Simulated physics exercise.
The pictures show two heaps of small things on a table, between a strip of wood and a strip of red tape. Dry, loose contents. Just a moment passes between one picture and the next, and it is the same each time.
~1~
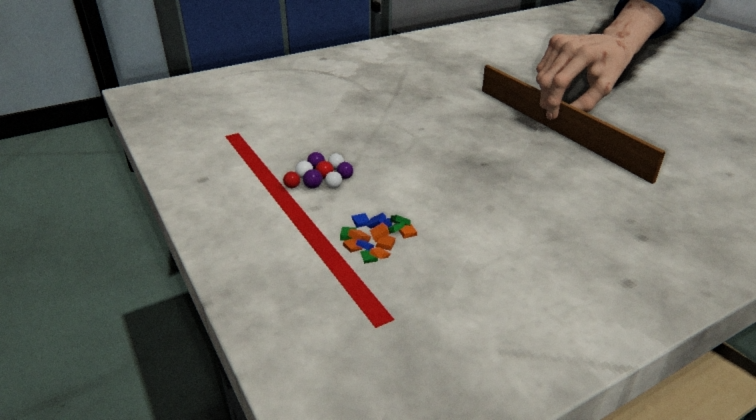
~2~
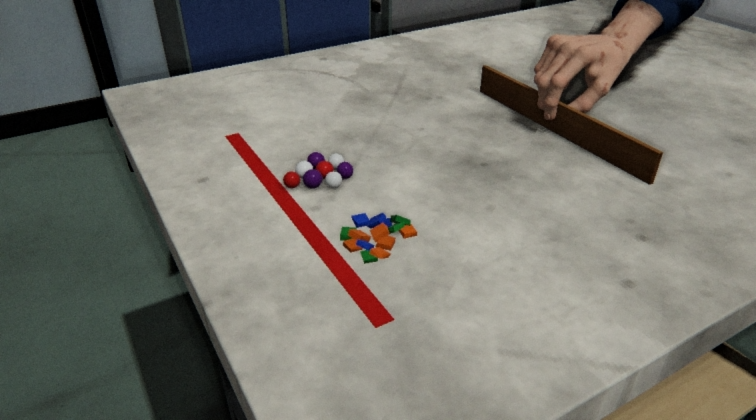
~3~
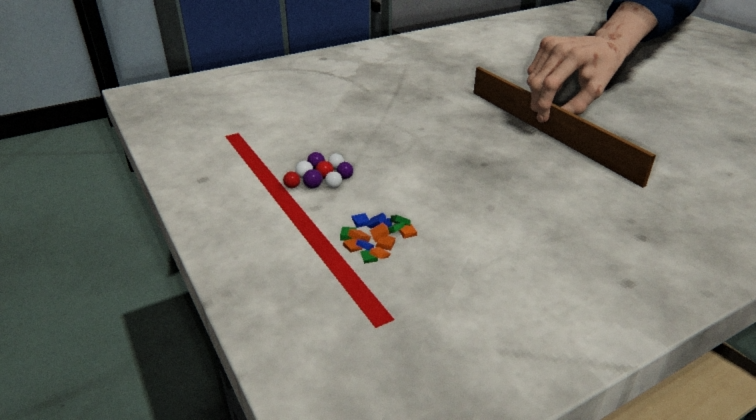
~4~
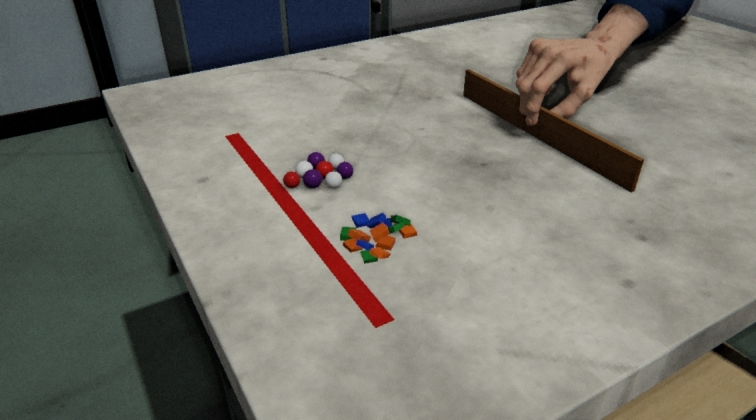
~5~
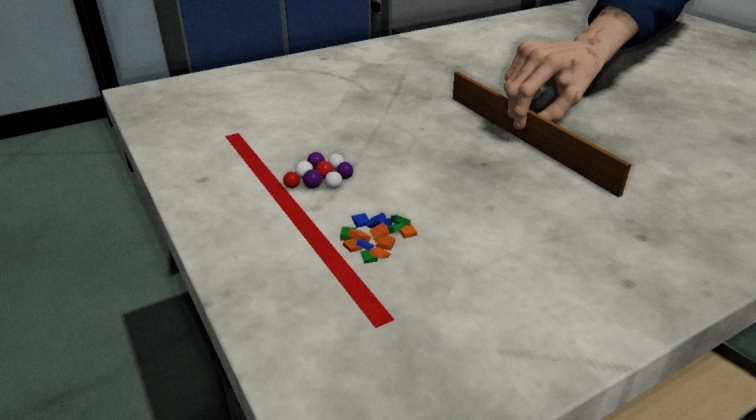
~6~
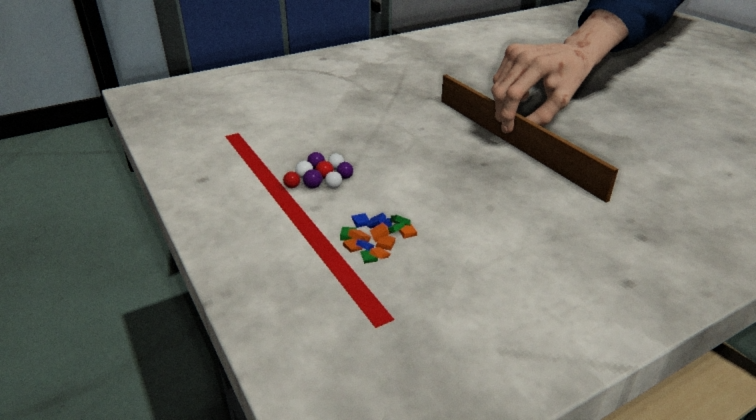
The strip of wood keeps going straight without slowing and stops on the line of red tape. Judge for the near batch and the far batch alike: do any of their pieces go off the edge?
Near batch: None go off. Far batch: Some go off.
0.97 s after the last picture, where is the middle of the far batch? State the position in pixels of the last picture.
I'd put the centre somewhere around (244, 193).
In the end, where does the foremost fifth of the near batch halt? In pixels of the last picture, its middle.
My best guess is around (270, 266) in the final picture.
Then, 0.47 s after the last picture, strip of wood still moving, near (408, 146); near batch all on the table, its front near (353, 245); far batch all on the table, its front near (292, 180).
Then, 0.97 s after the last picture, strip of wood stopped at the red tape; near batch all on the table, its front near (275, 274); far batch all on the table, its front near (227, 195).
Then, 1.25 s after the last picture, strip of wood stopped at the red tape; near batch all on the table, its front near (274, 275); far batch all on the table, its front near (152, 216).
At rest, strip of wood stopped at the red tape; near batch all on the table, its front near (274, 275); far batch all over the edge.
